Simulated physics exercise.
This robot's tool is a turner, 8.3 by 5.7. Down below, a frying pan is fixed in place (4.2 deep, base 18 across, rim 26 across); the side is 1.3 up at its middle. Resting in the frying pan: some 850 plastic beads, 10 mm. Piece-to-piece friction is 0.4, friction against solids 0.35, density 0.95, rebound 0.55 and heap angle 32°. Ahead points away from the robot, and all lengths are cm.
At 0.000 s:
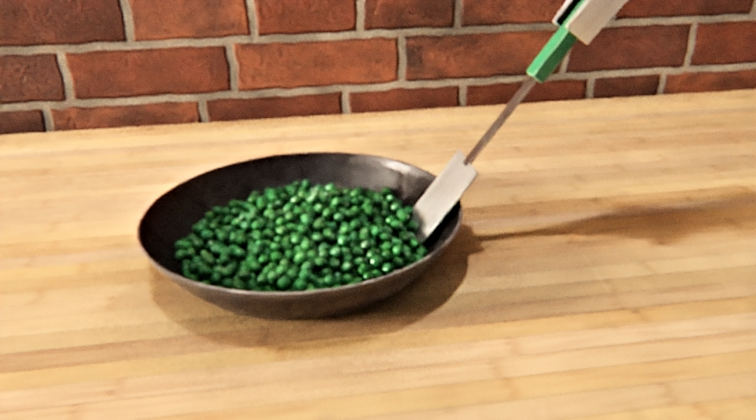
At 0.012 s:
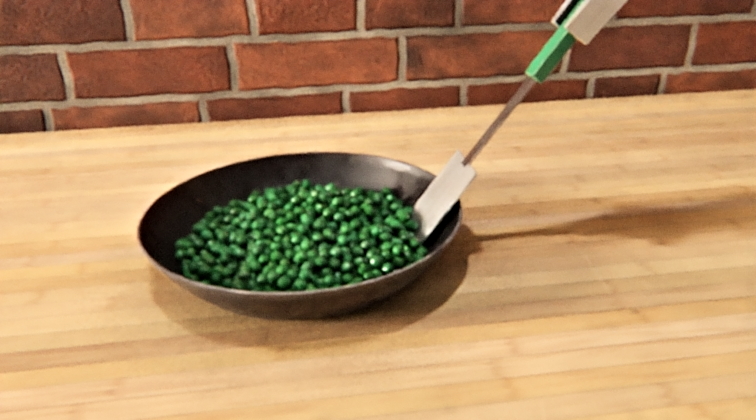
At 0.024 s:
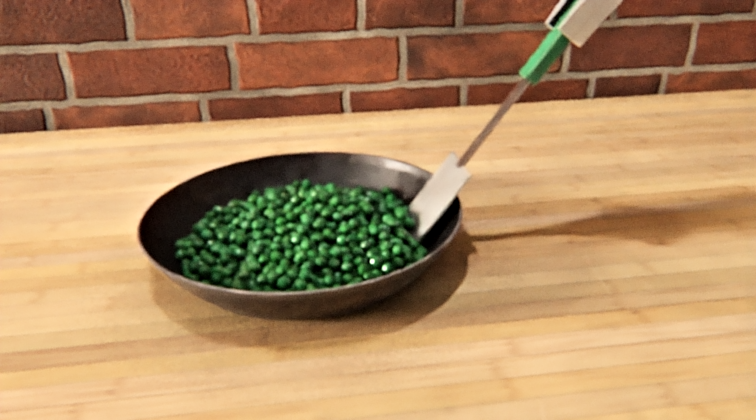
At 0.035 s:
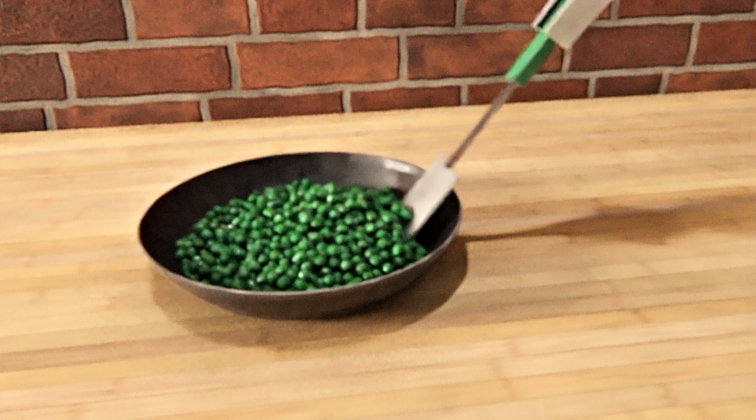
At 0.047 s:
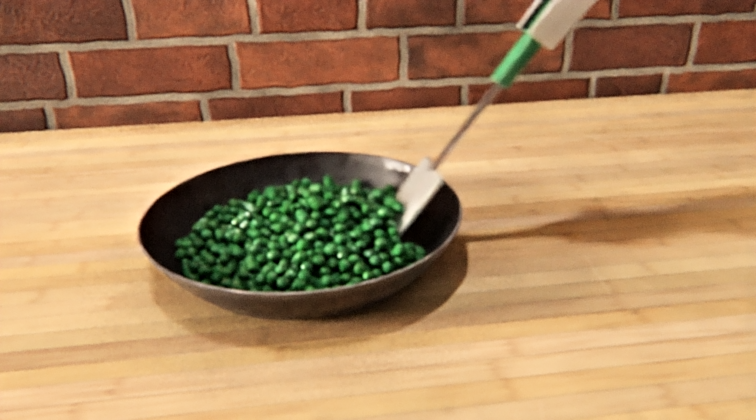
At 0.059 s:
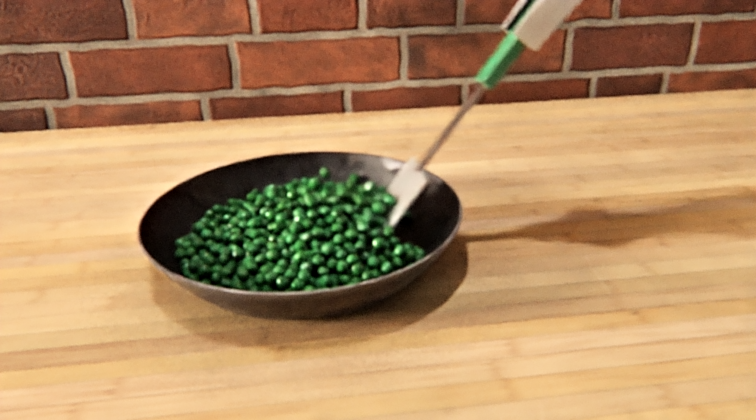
On a wooden surface before a brick wall, a turner with a green and white handle rests in a dark frying pan of shiny green beads, then slides a short way left, nudging the nearby beads into a slightly higher heap.
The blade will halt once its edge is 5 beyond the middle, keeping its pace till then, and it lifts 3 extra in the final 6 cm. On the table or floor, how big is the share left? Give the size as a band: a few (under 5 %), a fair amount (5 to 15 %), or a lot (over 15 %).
A fair amount, between 5 and 15 %.
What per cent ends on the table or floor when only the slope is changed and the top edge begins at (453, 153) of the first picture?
I'd estimate close to 10 per cent.
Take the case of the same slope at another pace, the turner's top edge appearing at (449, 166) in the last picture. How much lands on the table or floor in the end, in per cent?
My guess is around 0 percent.
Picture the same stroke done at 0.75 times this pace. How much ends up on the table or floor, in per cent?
That comes to some 5 per cent, roughly.
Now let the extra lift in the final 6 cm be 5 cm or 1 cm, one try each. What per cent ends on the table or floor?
10 and 5 %.
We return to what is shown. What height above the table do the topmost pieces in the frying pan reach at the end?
4.5 cm.
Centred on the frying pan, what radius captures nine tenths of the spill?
It comes to about 75 cm.
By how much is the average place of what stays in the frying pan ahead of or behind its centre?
I'd say it's roughly 2.5 cm toward the front.
After 0.09 s, sloping 53°, highest piece 6 above the table; 853 in the frying pan.
After 0.12 s, sloping 53°, highest piece 8 above the table; 853 in the frying pan.
After 0.33 s, sloping 53°, highest piece 5 above the table; 776 in the frying pan, 71 on the table or floor, 6 on the blade or in flight.
After 1.38 s, sloping 53°, highest piece 4 above the table; 776 in the frying pan, 77 on the table or floor.
At rest, 776 in the frying pan, 77 on the table or floor. That is 9 % on the table or floor.
